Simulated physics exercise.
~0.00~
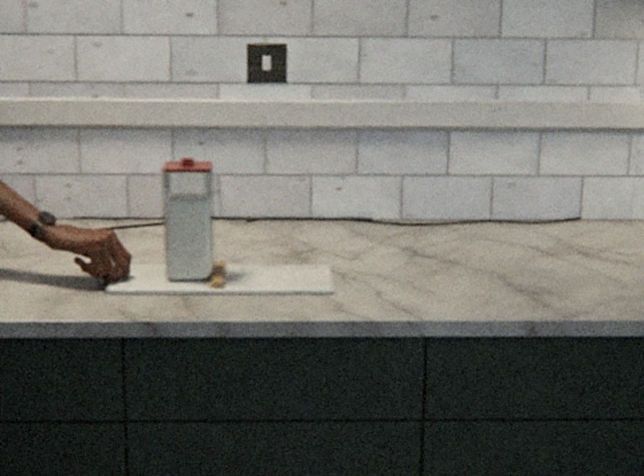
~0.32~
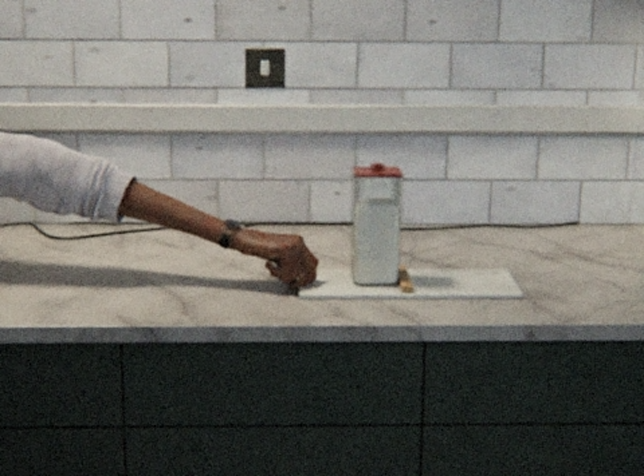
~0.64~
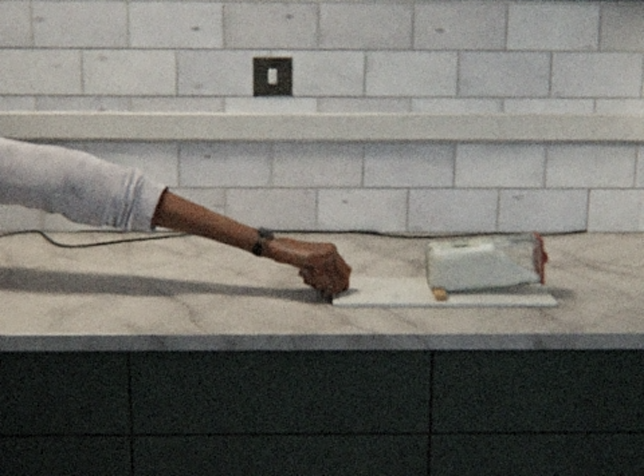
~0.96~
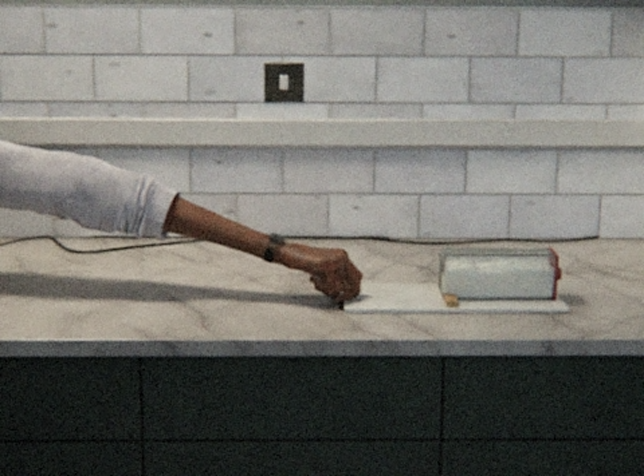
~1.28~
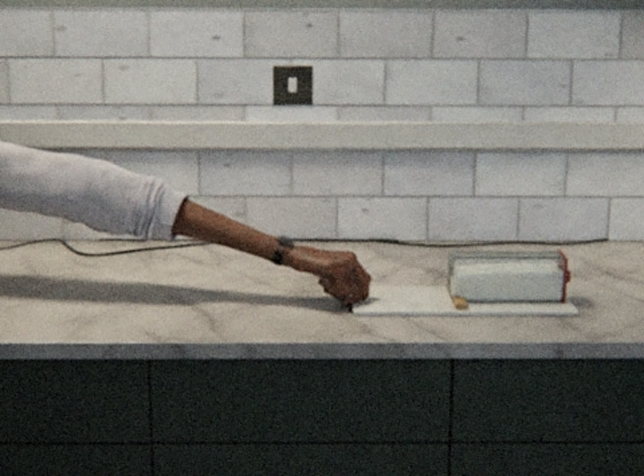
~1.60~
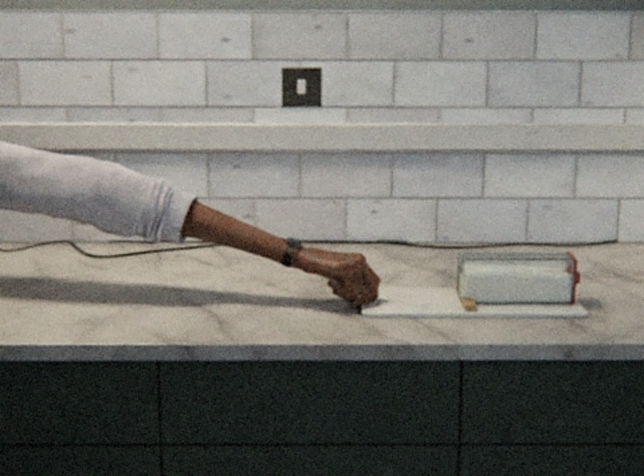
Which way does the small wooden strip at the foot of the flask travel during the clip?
The wooden strip moves to the right, along with the white board it sits on.
